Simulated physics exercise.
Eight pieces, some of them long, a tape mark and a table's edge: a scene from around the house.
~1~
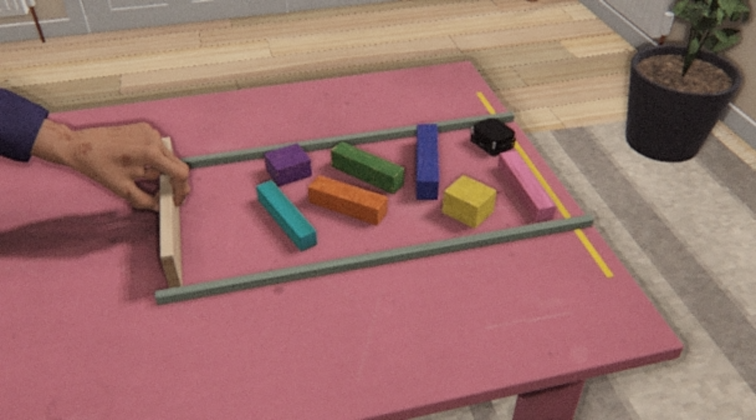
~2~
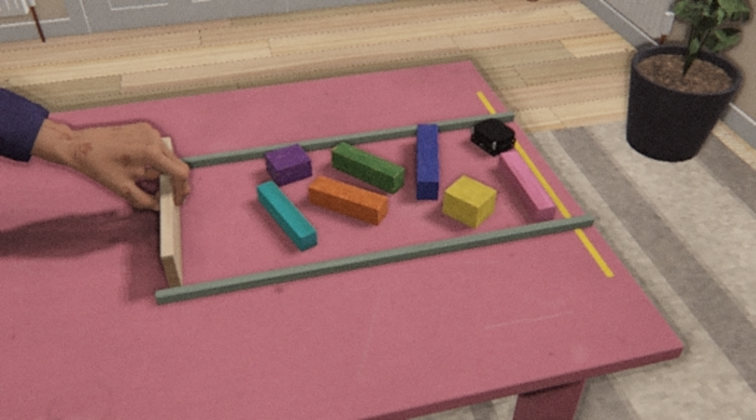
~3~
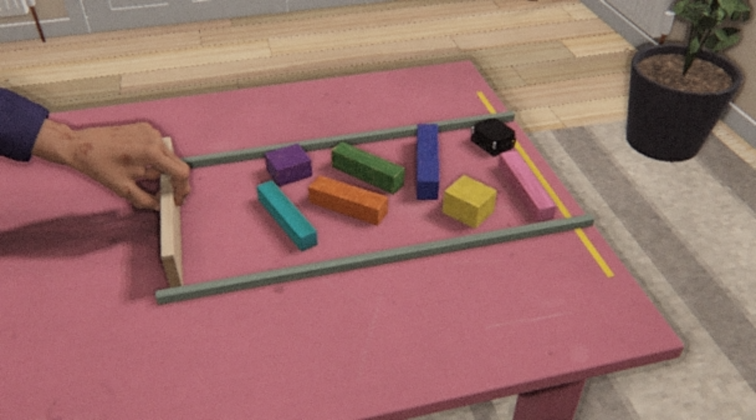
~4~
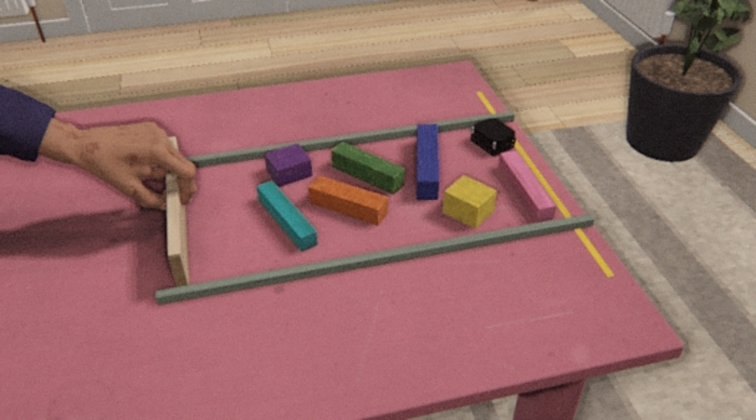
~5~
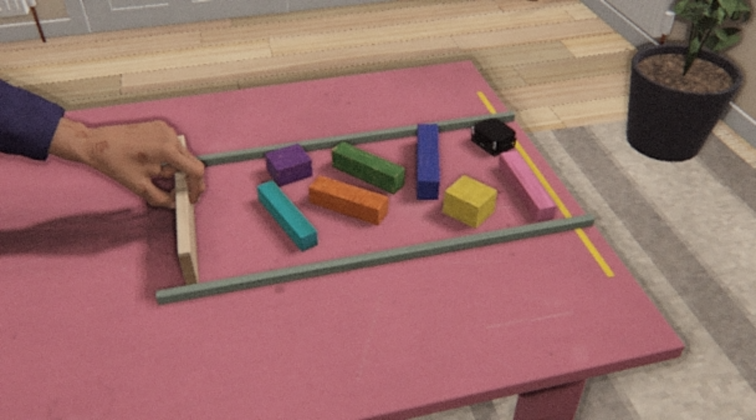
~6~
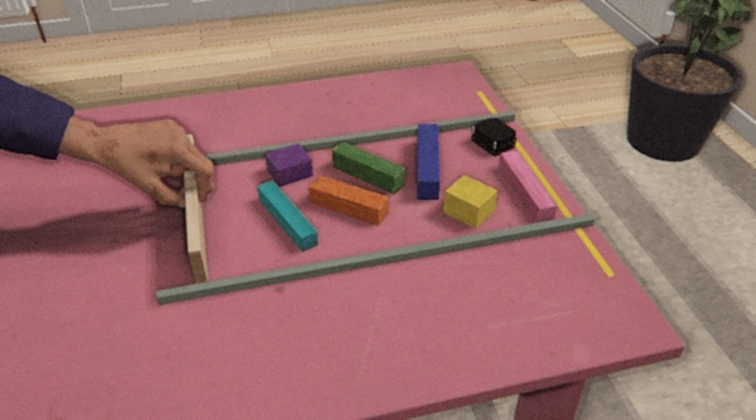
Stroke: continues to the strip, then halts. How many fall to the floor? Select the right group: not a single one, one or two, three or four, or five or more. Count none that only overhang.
The right group is five or more.
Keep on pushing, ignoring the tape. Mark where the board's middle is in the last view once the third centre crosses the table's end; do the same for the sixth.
First around (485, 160), then around (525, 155).
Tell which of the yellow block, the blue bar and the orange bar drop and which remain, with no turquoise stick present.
I'd say the yellow block ends up down, the blue bar ends up down, and the orange bar stays where it is.
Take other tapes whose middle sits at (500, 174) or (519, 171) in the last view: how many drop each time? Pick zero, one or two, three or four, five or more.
3 or 4; 5 or more.
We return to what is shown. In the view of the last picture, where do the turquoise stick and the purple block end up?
They come to rest around (550, 171) and (531, 131).
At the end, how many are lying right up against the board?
It's 2.
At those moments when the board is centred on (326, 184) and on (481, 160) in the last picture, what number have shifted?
Counting first: 4, next 8.
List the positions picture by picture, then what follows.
Black case (493, 137); pink stick (526, 185); yellow block (469, 202); board (170, 209); tape (533, 169), in the first picture.
Pink stick (526, 185); green bar (367, 167), in the second picture.
Yellow block (469, 201); blue bar (427, 160), in the third picture.
Black case (494, 137); orange bar (348, 200), in the fourth picture.
Pink stick (526, 185); board (185, 206), in the fifth picture.
Black case (494, 137); pink stick (527, 185); yellow block (470, 201); board (194, 205); tape (534, 168), in the sixth picture.
Soon after, none off yet; black case at rest near (494, 137); pink stick at rest near (527, 185); yellow block at rest near (470, 201).
Then, none off yet; black case at rest near (494, 137); pink stick at rest near (527, 185); yellow block at rest near (473, 202).
Further on, none off yet; black case tipped well over near (545, 135); pink stick moved a little near (574, 180); yellow block moved well along near (553, 193).
By the end, the number that fall off is five or more; fallen, orange bar, green bar, blue bar, yellow block, pink stick and black case.
